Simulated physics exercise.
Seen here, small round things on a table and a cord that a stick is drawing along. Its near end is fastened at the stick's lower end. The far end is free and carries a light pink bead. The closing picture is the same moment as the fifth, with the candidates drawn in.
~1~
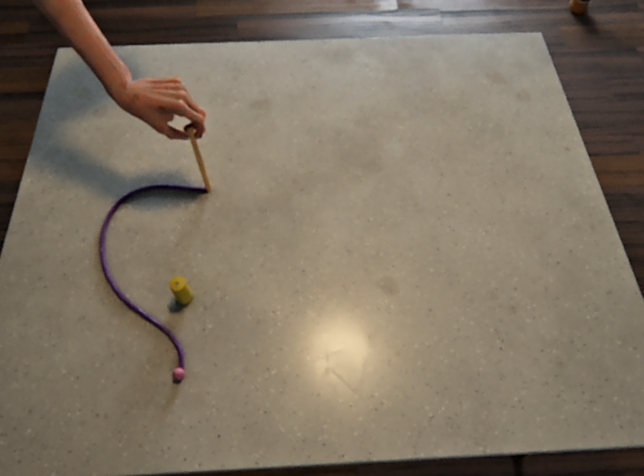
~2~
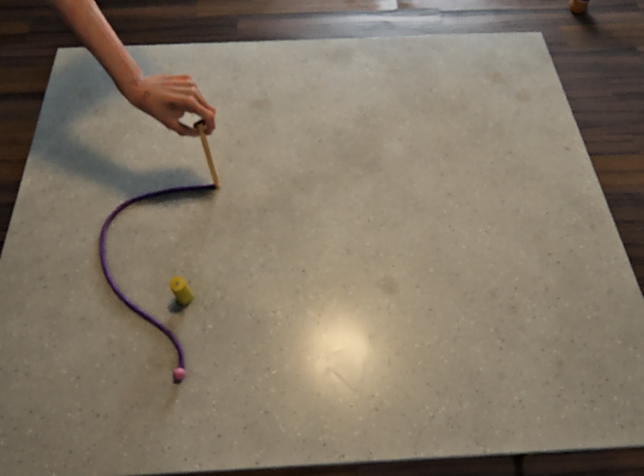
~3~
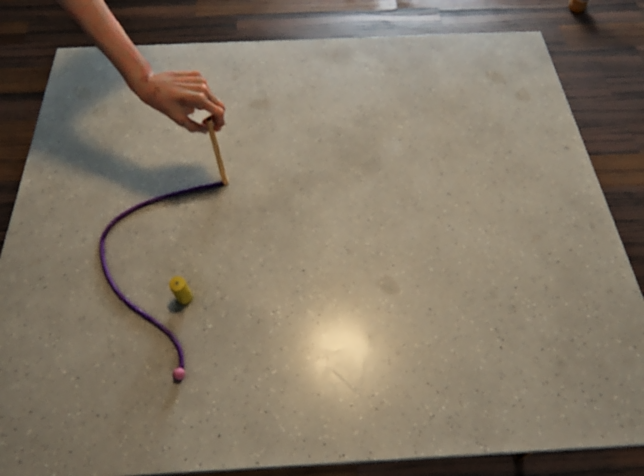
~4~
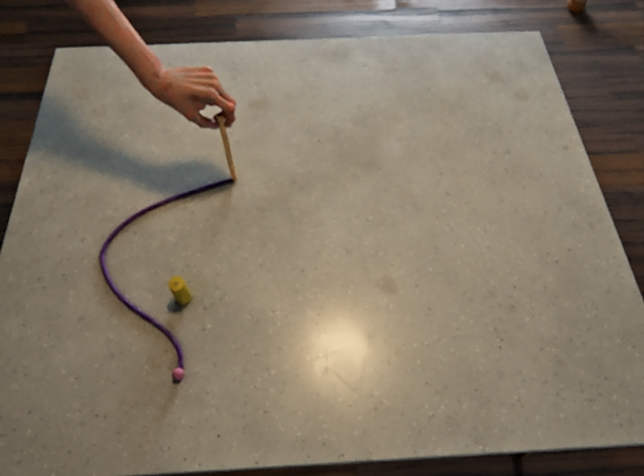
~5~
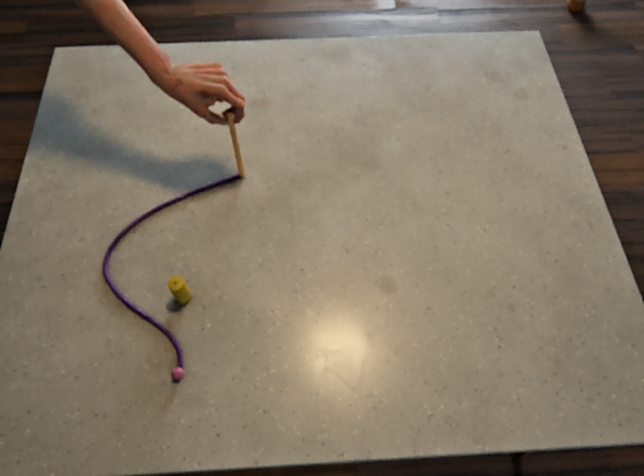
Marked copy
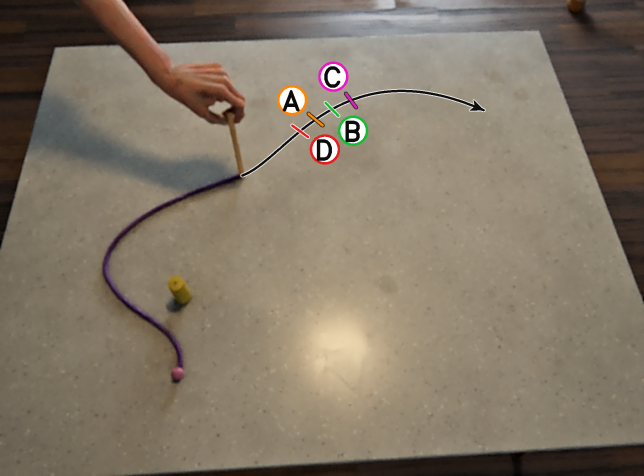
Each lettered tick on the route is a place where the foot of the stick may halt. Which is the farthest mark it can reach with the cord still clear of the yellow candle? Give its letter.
Stop at D.
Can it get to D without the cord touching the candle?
Yes.
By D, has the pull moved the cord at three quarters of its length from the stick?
Yes.
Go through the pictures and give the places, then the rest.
In the first frame, free end (178, 374); yellow candle (181, 291).
In the second frame, free end (179, 374); yellow candle (181, 291).
In the third frame, free end (179, 374); yellow candle (181, 291).
In the fourth frame, free end (178, 374); yellow candle (180, 291).
In the fifth frame, free end (177, 374); yellow candle (180, 290).
On the marked copy, A at (316, 120); B at (332, 109); C at (351, 100); D at (300, 131); the route from (242, 176) via (354, 99) to (484, 110).
With D. Early on, foot of the stick (265, 162), middle of the cord (139, 248), free end (177, 373).
Further on, foot of the stick (284, 146), middle of the cord (171, 238), free end (177, 373).
At the end, foot of the stick (300, 132), middle of the cord (198, 227), free end (178, 370); nothing has been touched.
As for the rest, A brings the cord against the candle; B brings the cord against the candle; C brings the cord against the candle.
